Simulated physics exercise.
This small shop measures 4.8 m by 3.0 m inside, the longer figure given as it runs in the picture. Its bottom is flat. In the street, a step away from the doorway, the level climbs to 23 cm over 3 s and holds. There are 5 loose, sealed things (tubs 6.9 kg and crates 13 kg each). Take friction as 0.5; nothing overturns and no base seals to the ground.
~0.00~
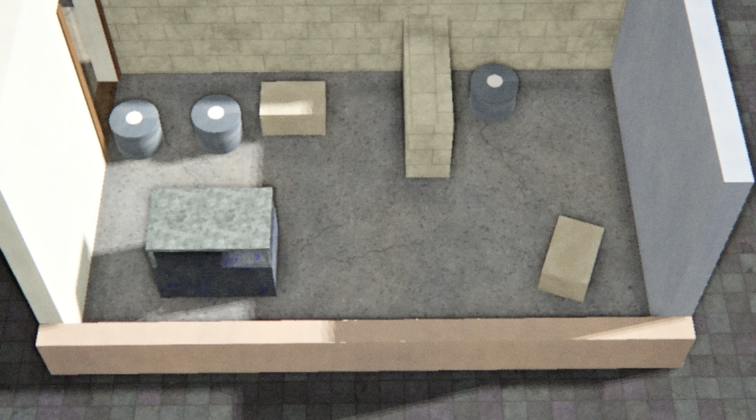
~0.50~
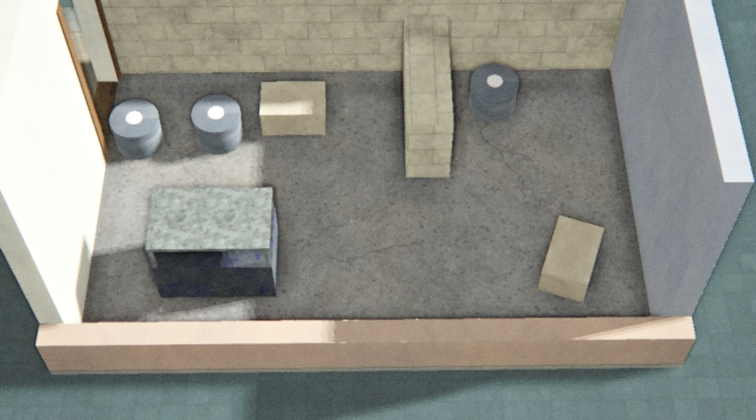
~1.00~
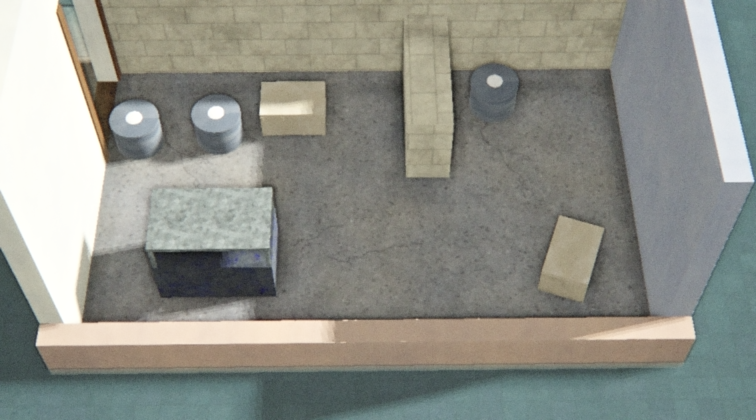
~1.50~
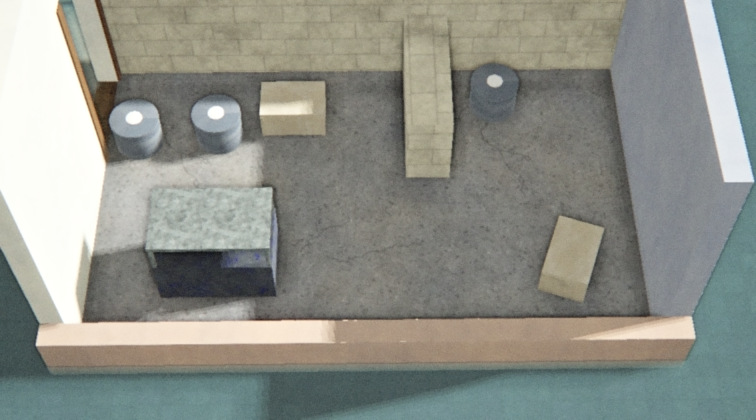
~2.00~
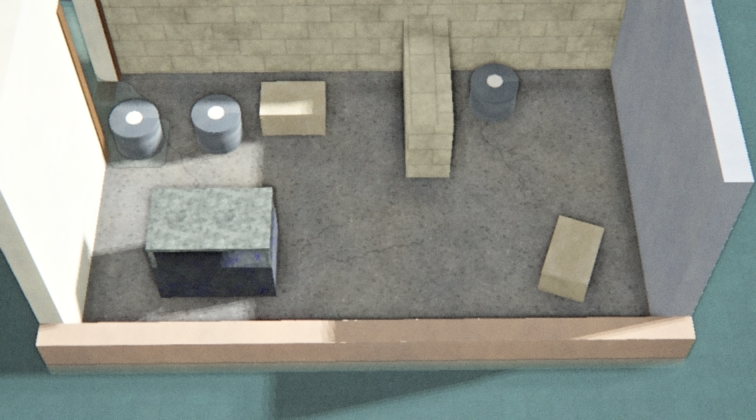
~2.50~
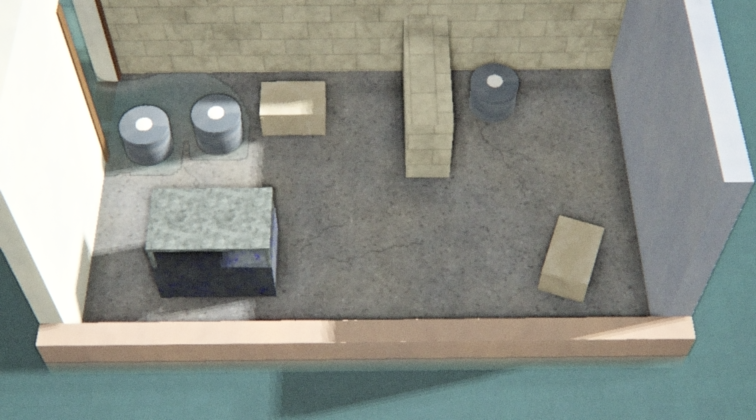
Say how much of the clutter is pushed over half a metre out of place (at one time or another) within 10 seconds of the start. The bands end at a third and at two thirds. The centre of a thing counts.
It is two thirds or above.
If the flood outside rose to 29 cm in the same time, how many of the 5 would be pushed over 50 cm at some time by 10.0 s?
Then 4.
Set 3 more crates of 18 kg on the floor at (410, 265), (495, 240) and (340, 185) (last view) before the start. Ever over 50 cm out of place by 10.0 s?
In turn: Over, less, more.
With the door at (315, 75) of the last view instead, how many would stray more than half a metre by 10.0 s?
In that case 4 of them.
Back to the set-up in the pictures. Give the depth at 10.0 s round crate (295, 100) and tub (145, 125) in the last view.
About 5 and 9 cm.
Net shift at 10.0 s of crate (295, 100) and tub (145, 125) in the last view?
In turn: 250 cm, 200 cm.
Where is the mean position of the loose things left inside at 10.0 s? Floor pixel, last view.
Around (468, 183).
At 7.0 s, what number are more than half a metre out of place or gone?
I count 3.
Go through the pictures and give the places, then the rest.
The first frame shows a tub at (134, 118) rests on the ground; a tub at (216, 113), on the bottom; water covers 0.0 m2; 0 of 5 have shifted.
The second frame shows a tub at (134, 118), on the bottom; a tub at (216, 113), on the bottom; 0.0 m2 under water; 0 of 5 have shifted.
The third frame shows a tub at (134, 118) rests on the ground; a tub at (216, 113) rests on the ground; water covers 0.0 m2; 0 of 5 have shifted.
The fourth frame shows a tub at (134, 118) rests on the ground; a tub at (216, 113), on the bottom; water covers 0.0 m2; 0 of 5 have shifted.
The fifth frame shows a tub at (134, 118) rests on the ground; a tub at (216, 113) rests on the ground; 0.2 m2 under water; 0 of 5 have shifted.
The sixth frame shows a tub at (144, 125) rests on the ground, 13 cm from its start; a tub at (216, 113) rests on the ground; 0.9 m2 under water; 1 of 5 have shifted.
After 3.5 s 1 of 5 are over 50 cm from their spots; 0 afloat.
After 4.5 s 3 of 5 are over 50 cm from their spots; 1 afloat.
After 7.0 s 3 of 5 are over 50 cm from their spots; 3 afloat.
After 10.0 s 4 of 5 are over 50 cm from their spots, and 4 have been at some point; 2 afloat.
